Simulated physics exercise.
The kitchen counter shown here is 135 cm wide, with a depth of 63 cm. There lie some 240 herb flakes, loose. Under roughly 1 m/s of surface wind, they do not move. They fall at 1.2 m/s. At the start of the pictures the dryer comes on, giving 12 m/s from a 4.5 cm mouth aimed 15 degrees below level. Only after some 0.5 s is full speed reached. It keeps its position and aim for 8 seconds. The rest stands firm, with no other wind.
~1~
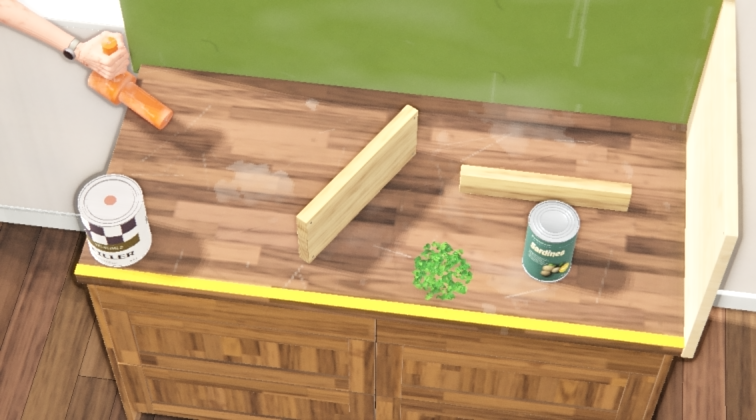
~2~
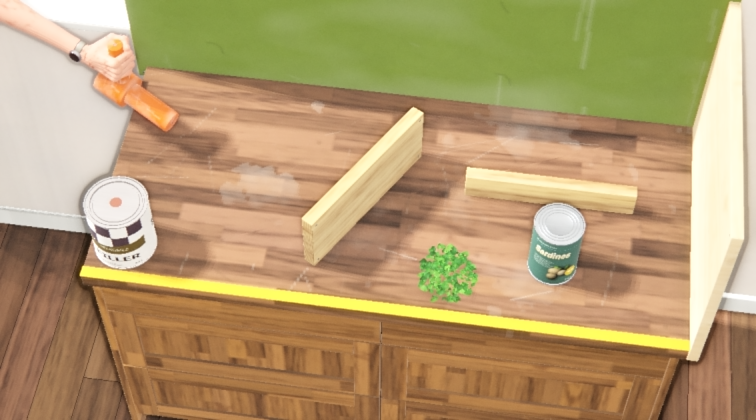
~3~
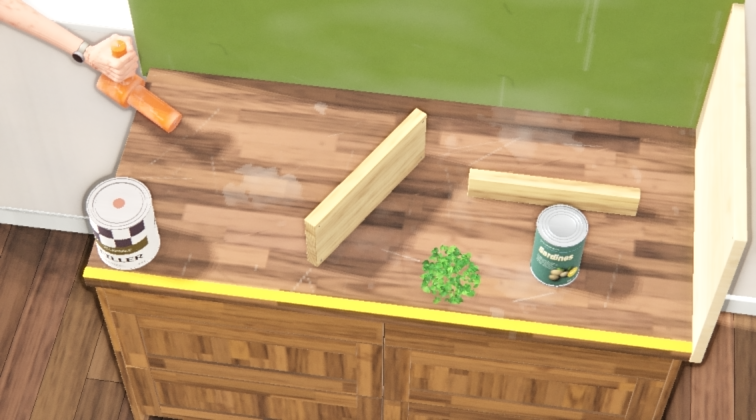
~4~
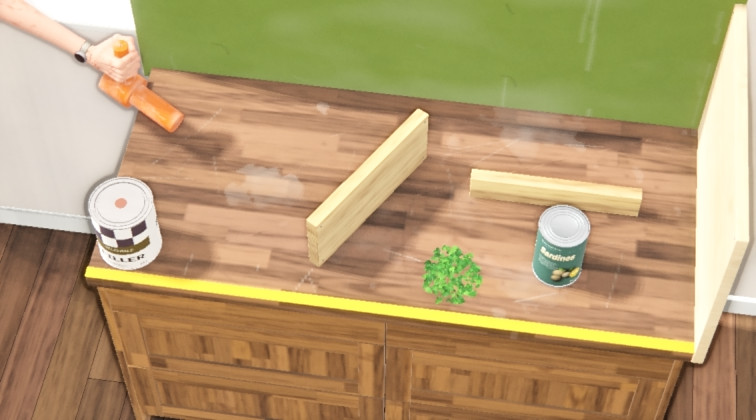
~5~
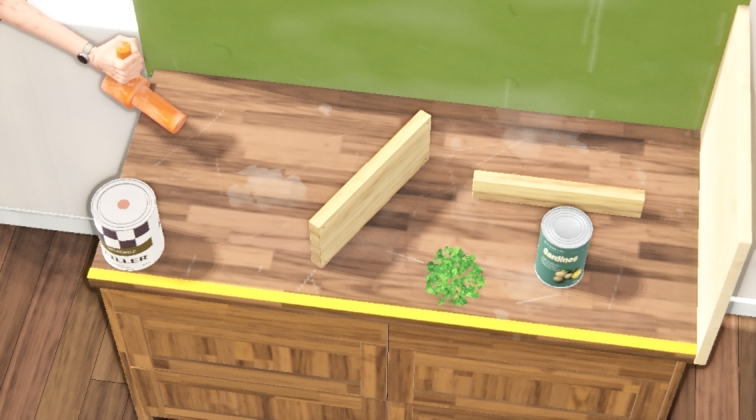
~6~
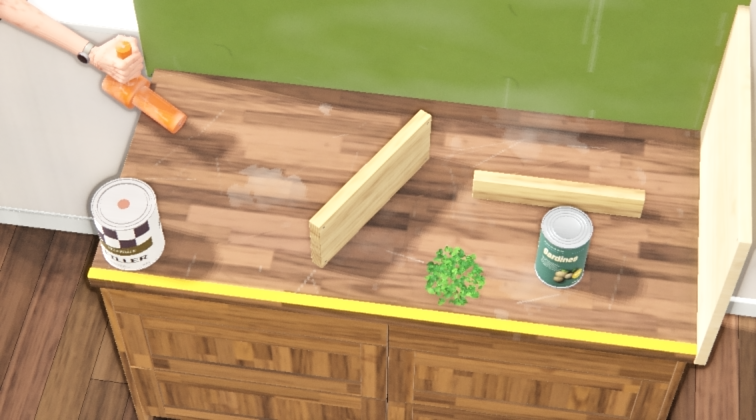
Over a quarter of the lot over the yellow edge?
No, not over a quarter.
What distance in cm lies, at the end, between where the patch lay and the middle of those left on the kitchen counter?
Around 0 cm, I reckon.
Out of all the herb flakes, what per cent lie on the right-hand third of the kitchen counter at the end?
It comes out near 0 in a hundred.
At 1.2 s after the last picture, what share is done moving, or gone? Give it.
It comes out at some 100 %.
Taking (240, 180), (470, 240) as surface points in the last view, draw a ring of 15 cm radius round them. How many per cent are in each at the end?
First spot about 0 %, second about 80 %.
Then, 1.2 s after the last picture the count stands so, 0 % are over the yellow edge; the middle of those still in play is near (452, 275).
Then, 2.1 s after the last picture the count stands so, 0 % are over the yellow edge; the middle of those still in play is near (452, 275).
Then, 4.0 s after the last picture the count stands so, 0 % are over the yellow edge; the middle of those still in play is near (452, 275).
Then, 7.6 s after the last picture, at the end, 0 % are over the yellow edge; the middle of those still in play is near (452, 275).
